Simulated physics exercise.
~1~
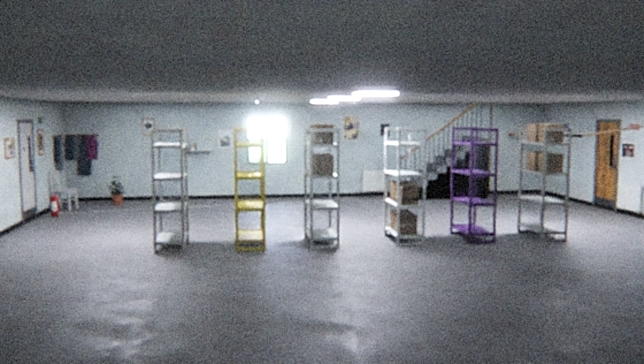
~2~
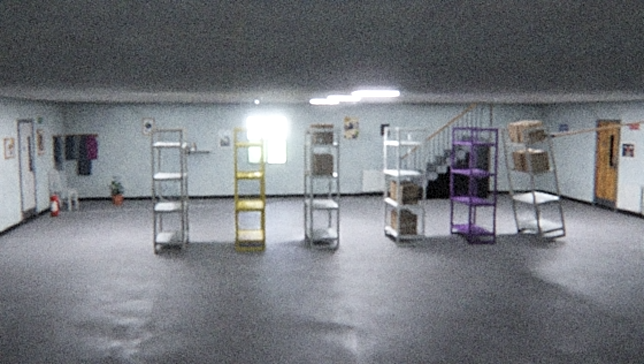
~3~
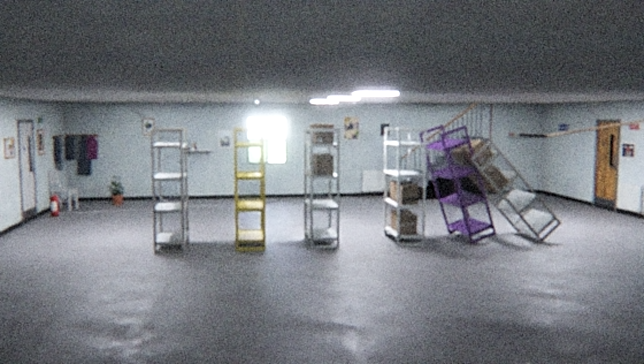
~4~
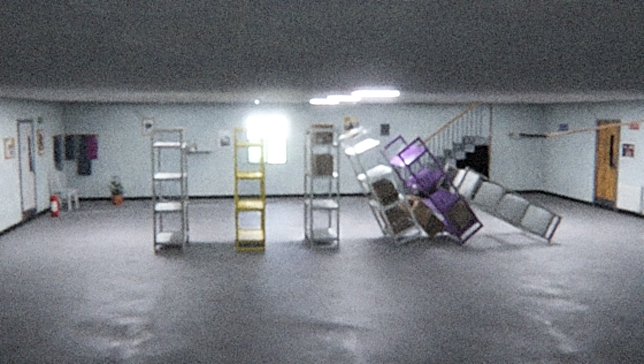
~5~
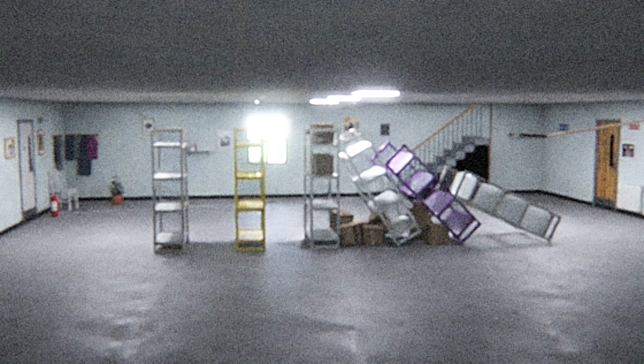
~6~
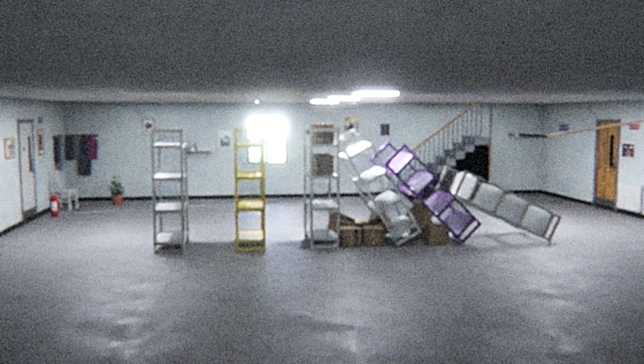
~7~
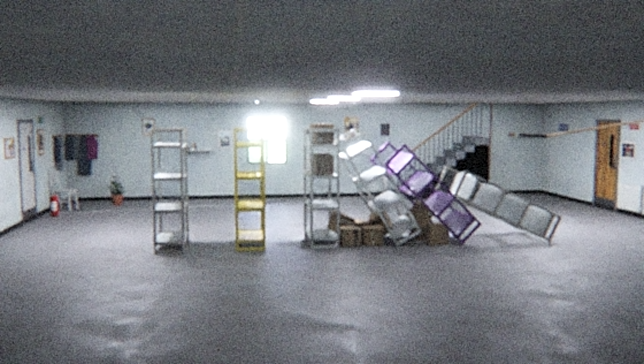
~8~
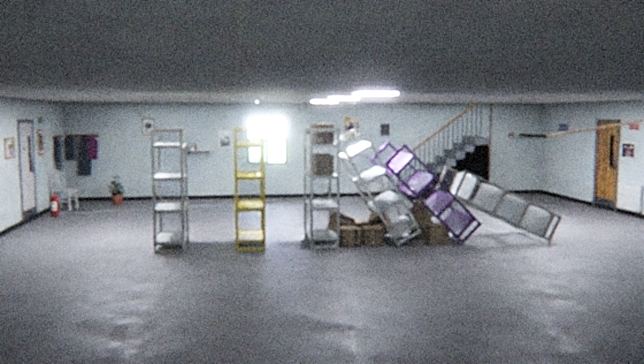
A pole tips the rightmost rack left, and three racks end up leaning, three standing.
